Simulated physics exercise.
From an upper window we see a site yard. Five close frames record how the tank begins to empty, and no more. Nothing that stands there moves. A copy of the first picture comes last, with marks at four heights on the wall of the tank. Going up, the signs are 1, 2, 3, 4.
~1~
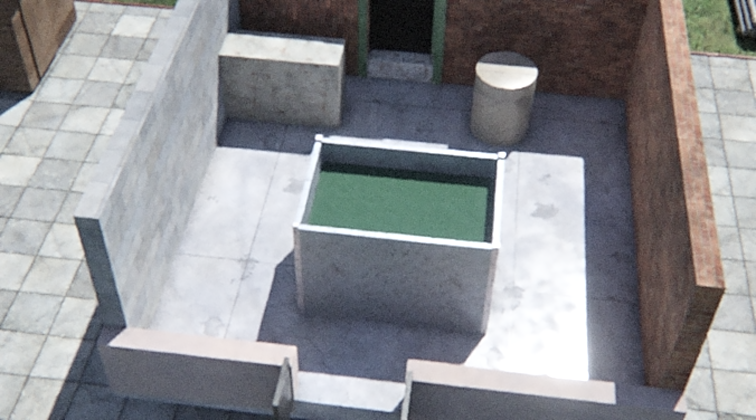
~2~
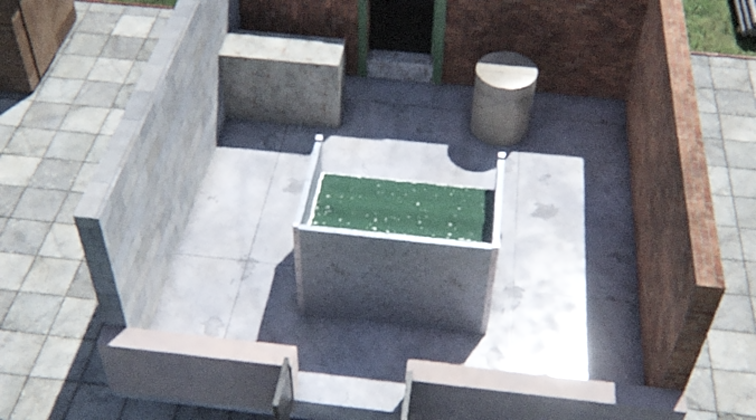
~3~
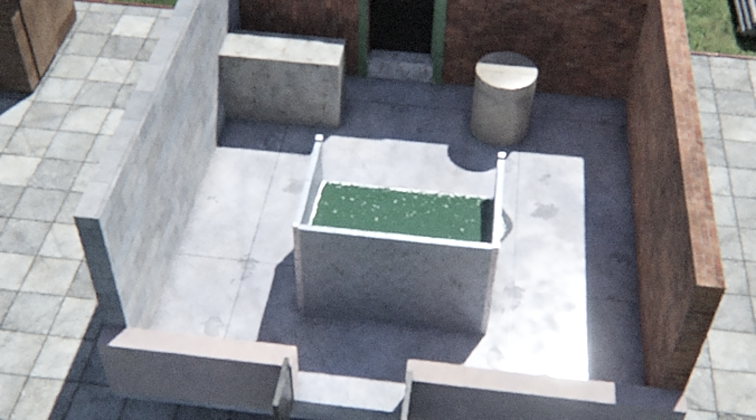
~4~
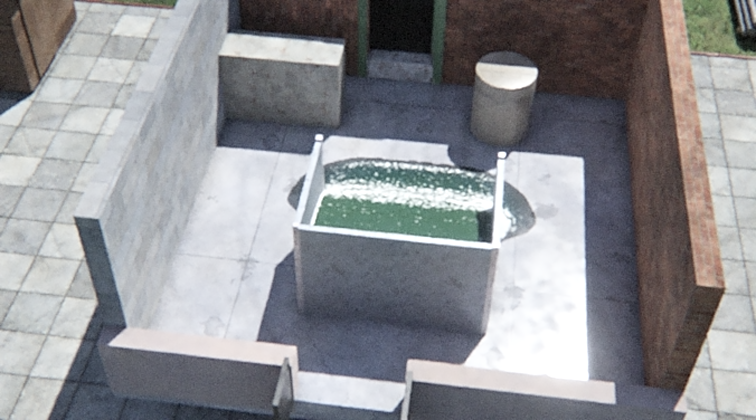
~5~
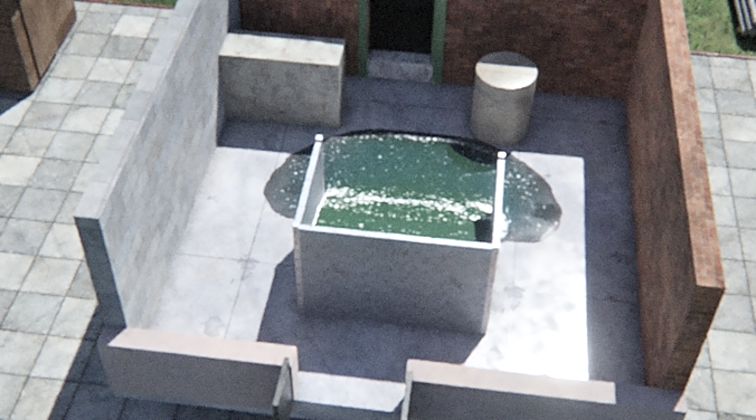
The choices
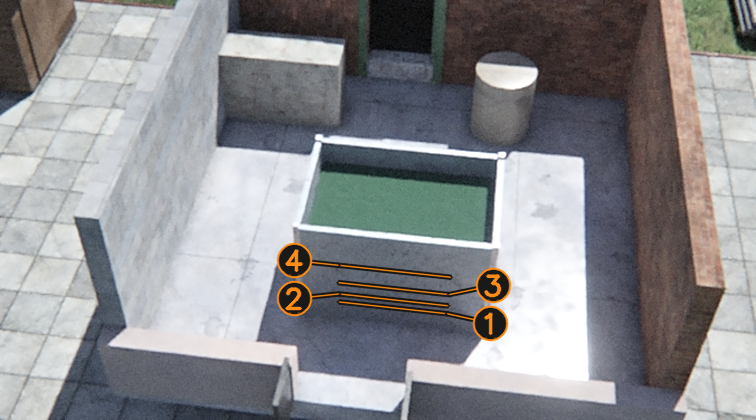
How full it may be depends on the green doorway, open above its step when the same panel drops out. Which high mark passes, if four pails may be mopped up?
Use mark 3.
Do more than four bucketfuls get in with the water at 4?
Yes, that goes wrong.
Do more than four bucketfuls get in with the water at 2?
No.
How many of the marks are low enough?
Three.
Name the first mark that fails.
Here it is mark 4.
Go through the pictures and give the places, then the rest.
Water in the tank at rest, its middle at (402, 210); foot of the green doorway at (399, 80); open gate at (352, 350), in the first frame.
Water covers 3 % of the ground, its front hidden from here, in the second frame.
Water covers 6 % of the ground, its front hidden from here, in the third frame.
Water covers 13 % of the ground, its front hidden from here, in the fourth frame.
In the fifth frame, 22 % of the ground under water, visible out to (280, 191).
In orange, 1 at (392, 307); 2 at (393, 299); 3 at (393, 288); 4 at (394, 271); from the bottom up 1, 2, 3, 4.
If 1 is chosen, nothing gets over.
If 2 is chosen, nothing gets over.
If 3 is chosen, a bucket or two gets in.
If 4 is chosen, about 10 bucketfuls get in.
